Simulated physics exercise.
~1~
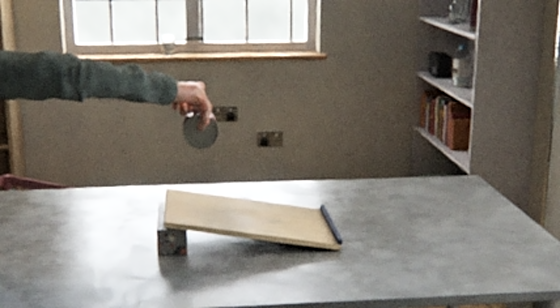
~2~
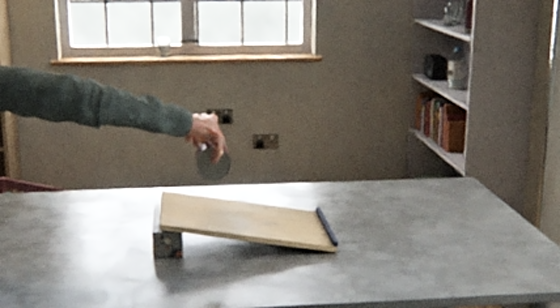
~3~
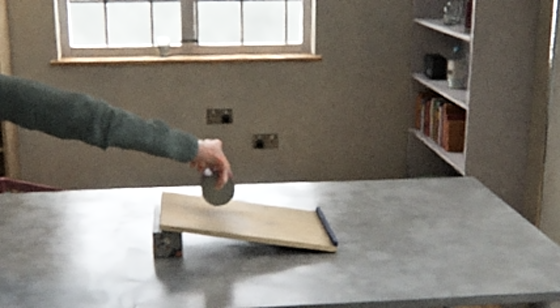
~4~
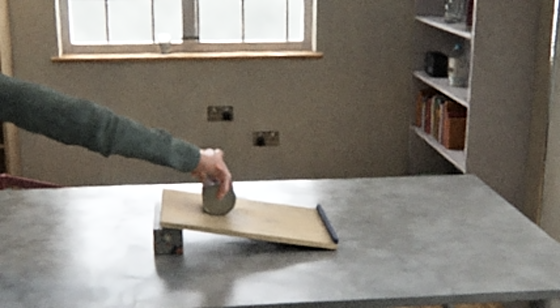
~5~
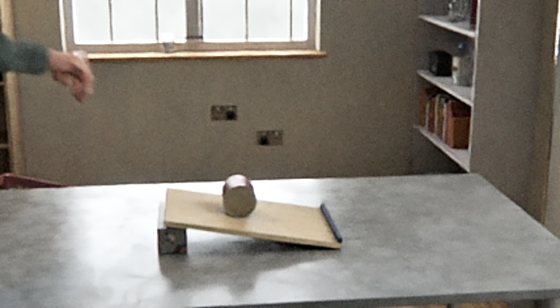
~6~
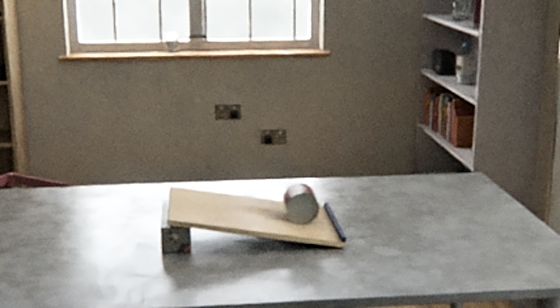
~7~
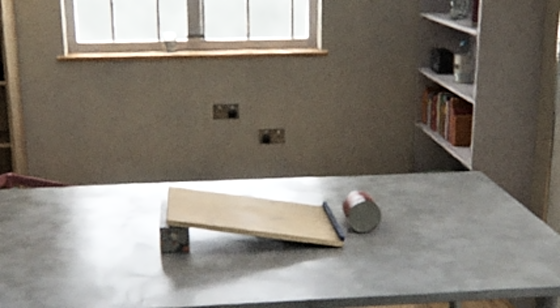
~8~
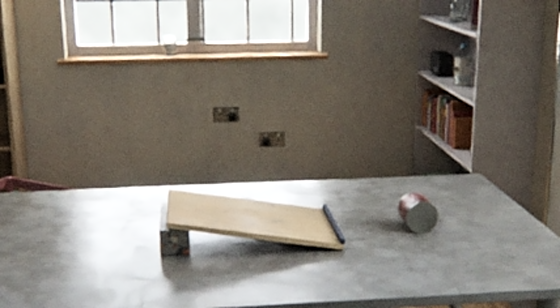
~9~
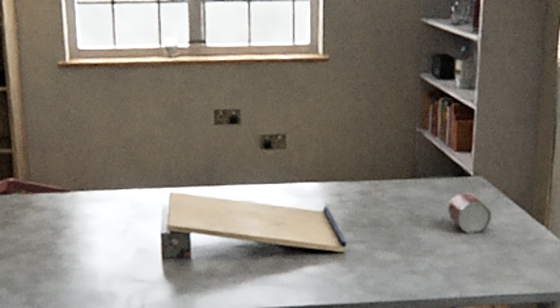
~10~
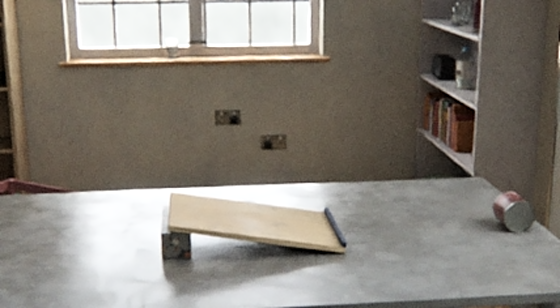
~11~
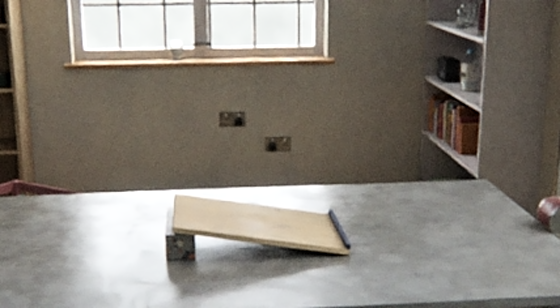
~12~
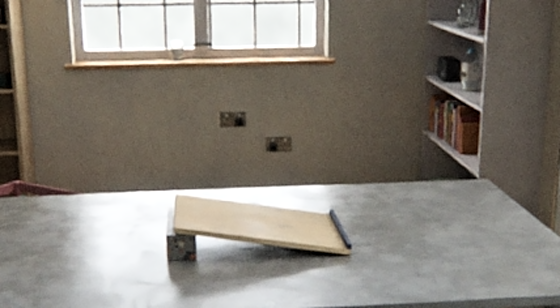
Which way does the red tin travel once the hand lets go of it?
It rolls to the right, down the board and on across the table.
A red tin set on a sloping board by hand rolls off rightward, out of view.
